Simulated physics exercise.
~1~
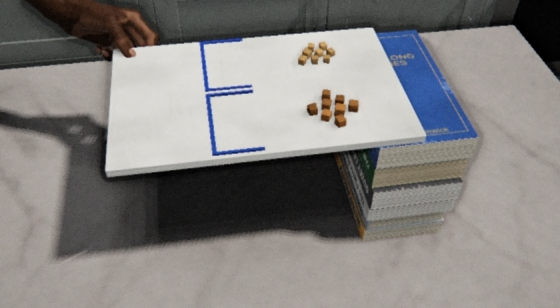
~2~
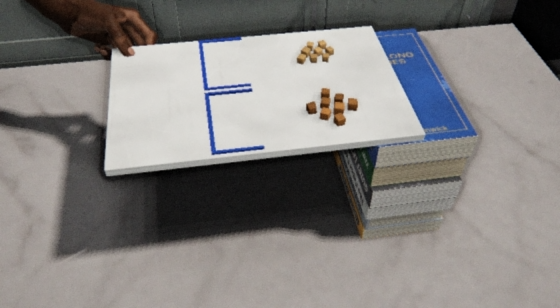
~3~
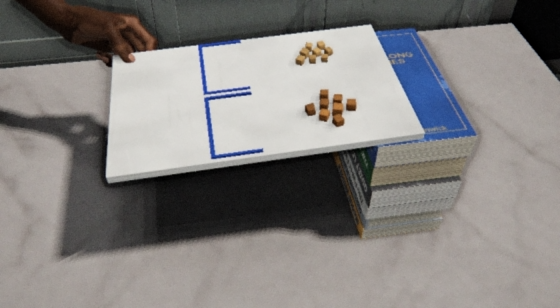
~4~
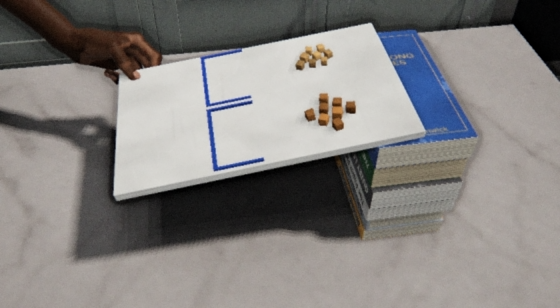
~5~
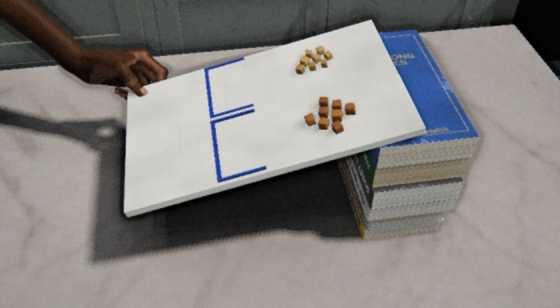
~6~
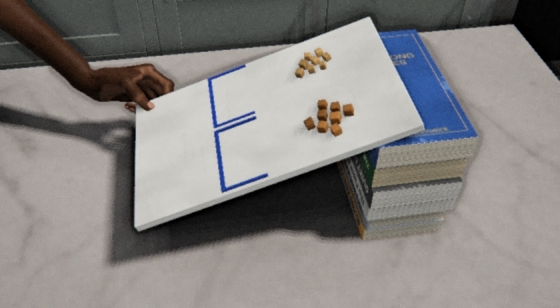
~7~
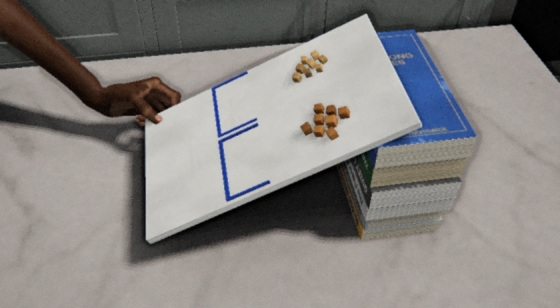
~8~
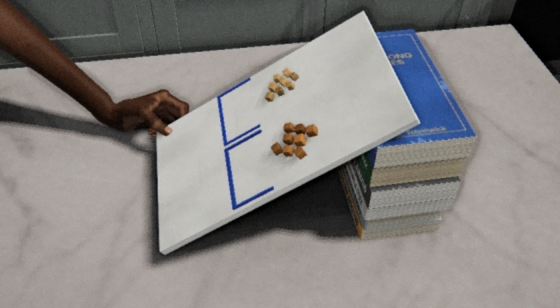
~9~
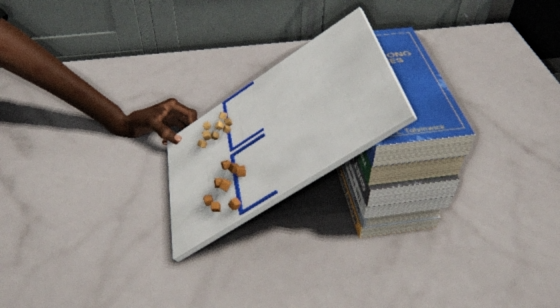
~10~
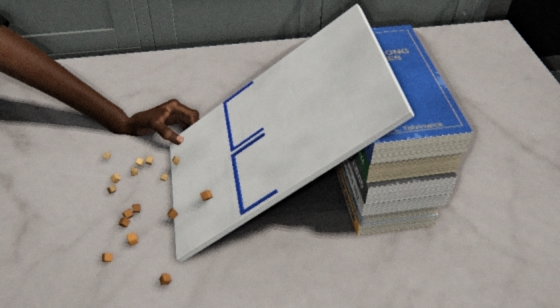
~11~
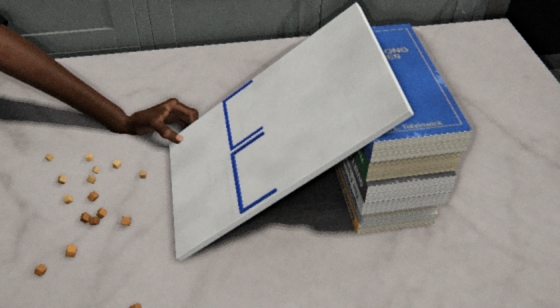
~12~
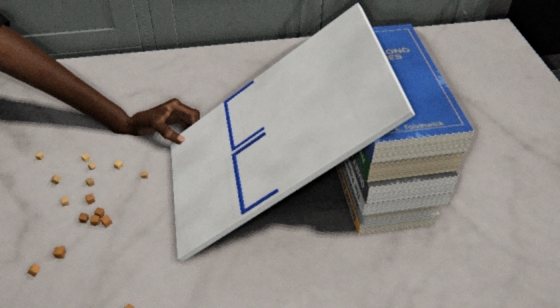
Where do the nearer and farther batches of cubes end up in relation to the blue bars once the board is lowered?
Both the nearer and the farther batch carry on beyond their blue bars, leaving the board and ending scattered on the tabletop to the left.
